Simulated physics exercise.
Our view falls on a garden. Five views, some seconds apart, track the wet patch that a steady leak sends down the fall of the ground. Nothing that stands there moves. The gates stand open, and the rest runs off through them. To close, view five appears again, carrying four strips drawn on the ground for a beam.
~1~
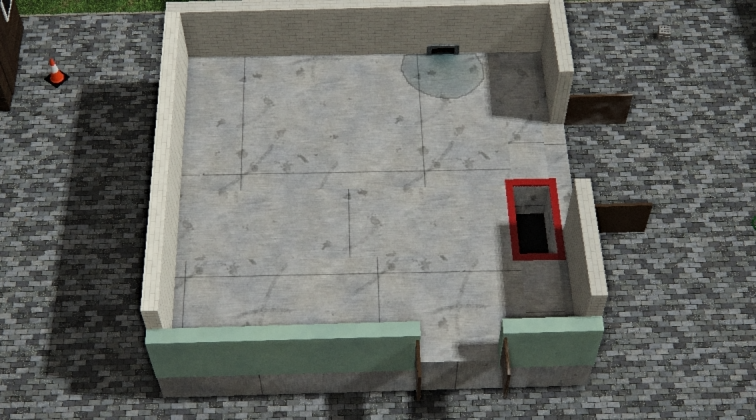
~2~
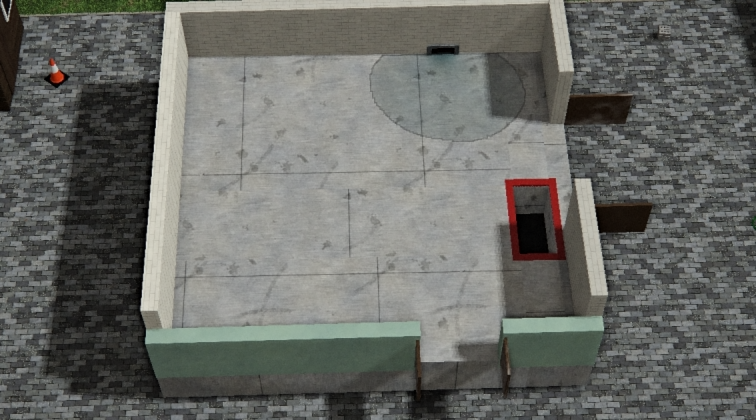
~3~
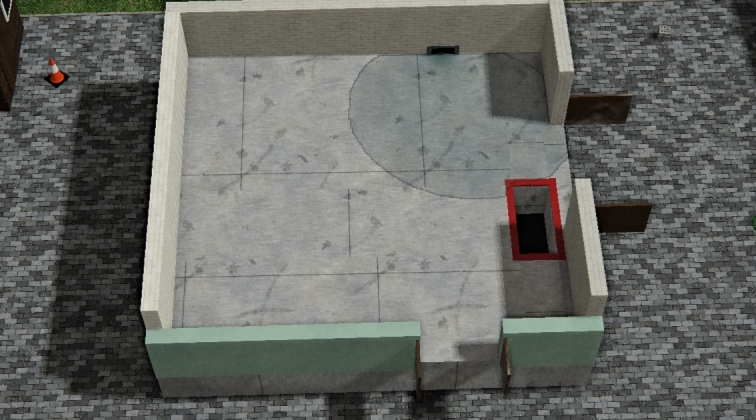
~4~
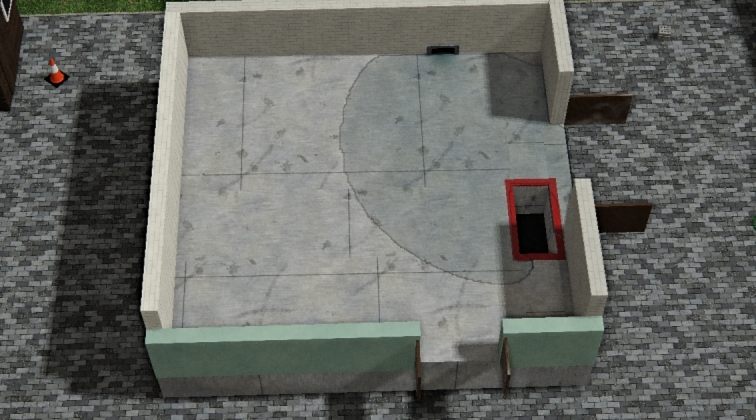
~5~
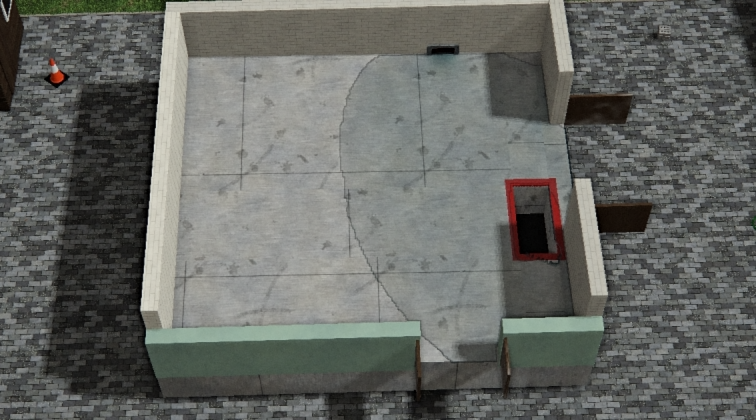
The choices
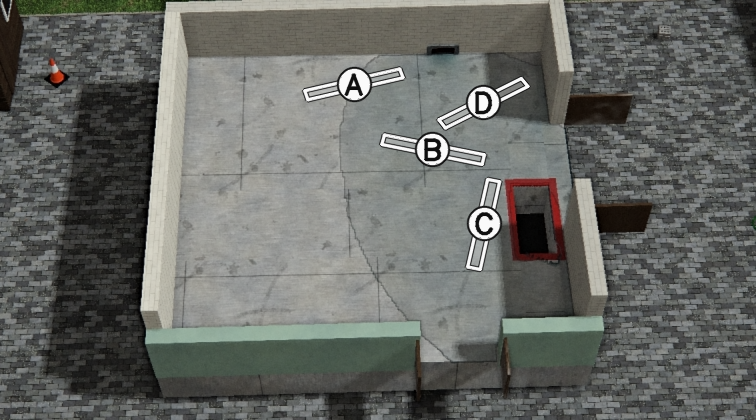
Water spreads from an outfall across the walled ground, surrounding the red drain and reaching a gate.
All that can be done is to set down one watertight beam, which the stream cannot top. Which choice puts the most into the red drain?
Place A.
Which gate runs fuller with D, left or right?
The left gate.
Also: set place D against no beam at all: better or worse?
Place D is worse.
On the marked copy, A from (306, 95) to (401, 73); B from (383, 139) to (483, 159); C from (473, 268) to (493, 180); D from (442, 123) to (524, 82).
Choosing A, about 44 % of the stream runs into the red drain, about 56 % out by the gates.
Choosing B, about 29 % of the stream runs into the red drain, about 70 % out by the gates.
Choosing C, about 27 % of the stream runs into the red drain, about 72 % out by the gates.
Choosing D, about 30 % of the stream runs into the red drain, about 70 % out by the gates.
